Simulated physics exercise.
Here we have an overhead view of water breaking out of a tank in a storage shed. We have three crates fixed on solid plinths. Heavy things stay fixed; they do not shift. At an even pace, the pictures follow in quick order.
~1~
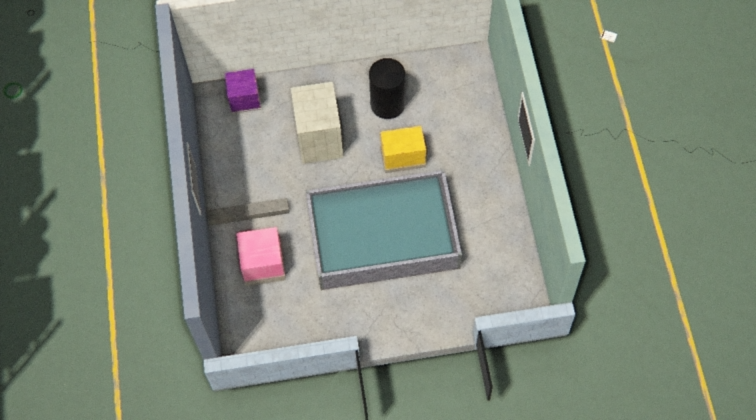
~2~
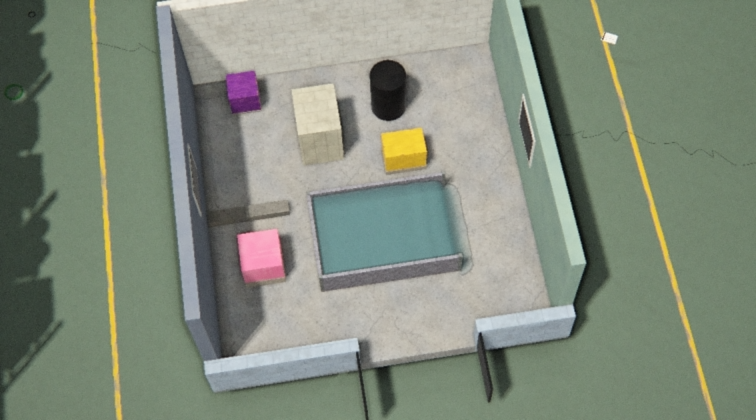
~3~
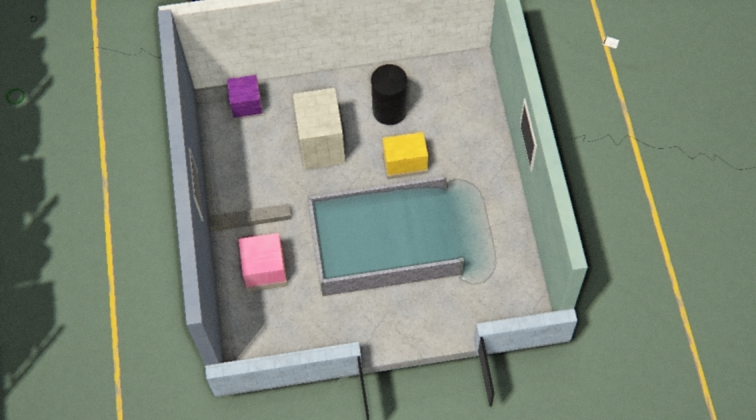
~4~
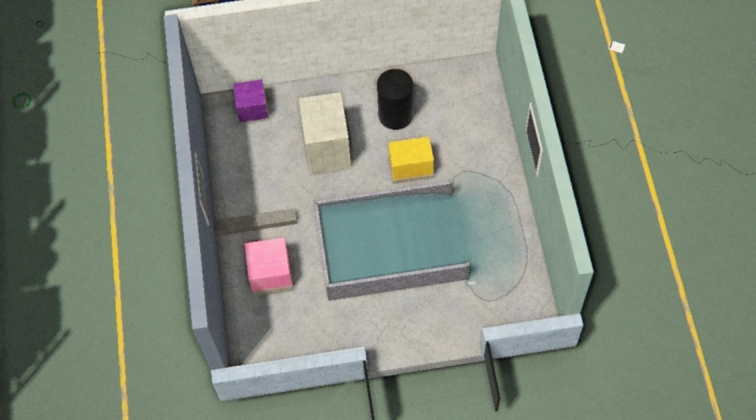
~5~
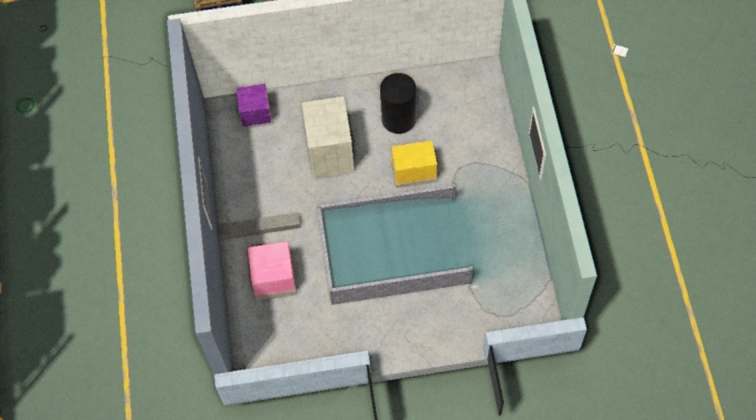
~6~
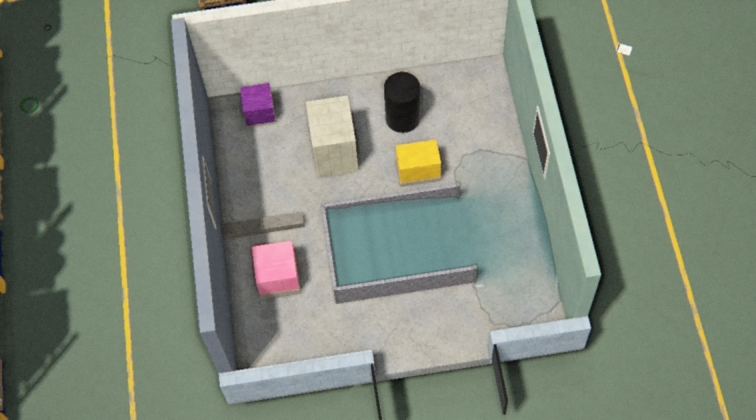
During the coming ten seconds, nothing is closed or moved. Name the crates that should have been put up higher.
Afterwards, the purple crate ends up wet; the pink crate ends up dry; the yellow crate ends up dry.
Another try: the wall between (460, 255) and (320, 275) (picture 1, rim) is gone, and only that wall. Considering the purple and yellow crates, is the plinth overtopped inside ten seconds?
Purple: Not reached; yellow: Not reached.
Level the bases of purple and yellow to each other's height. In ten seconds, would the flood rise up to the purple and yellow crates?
Taking them in turn, the purple crate is drenched, then the yellow crate is drenched.
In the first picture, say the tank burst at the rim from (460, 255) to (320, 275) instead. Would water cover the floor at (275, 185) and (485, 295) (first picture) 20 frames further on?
Result, in order - parched, waterlogged.
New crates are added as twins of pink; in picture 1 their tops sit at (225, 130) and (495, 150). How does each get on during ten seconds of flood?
Is left dry, becomes wet.
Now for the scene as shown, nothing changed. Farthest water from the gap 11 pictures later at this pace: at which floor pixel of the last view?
Near (498, 55).
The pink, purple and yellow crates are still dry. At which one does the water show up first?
It's the yellow-painted one.
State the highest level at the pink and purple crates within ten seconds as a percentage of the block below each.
Roughly 50 per cent for the first, 320 per cent for the second.
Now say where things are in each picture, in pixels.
The water tank at (383, 224) is whole and still, in the first picture.
The front is at (465, 269), out from the gap at (449, 225), in the second picture.
Water pours out at (451, 230) and has run to (480, 278), in the third picture.
Water pours out at (457, 234) and has run to (510, 285), in the fourth picture.
Water pours out at (460, 239) and has run to (549, 271), in the fifth picture.
The front is at (559, 296), out from the gap at (464, 237), in the sixth picture.
A moment on, water covers 15 % of the floor; the purple crate not reached, the pink crate not reached, the yellow crate not reached.
Next, water covers 30 % of the floor; the purple crate not reached, the pink crate not reached, the yellow crate not reached.
Then, water covers 50 % of the floor; the purple crate not reached, the pink crate not reached, the yellow crate water round its plinth.
Later, water covers 85 % of the floor; the purple crate water round its plinth, the pink crate water round its plinth, the yellow crate water round its plinth.
In the end, water covers 100 % of the floor; the purple crate was topped, the pink crate stayed above the water, the yellow crate stayed above the water.
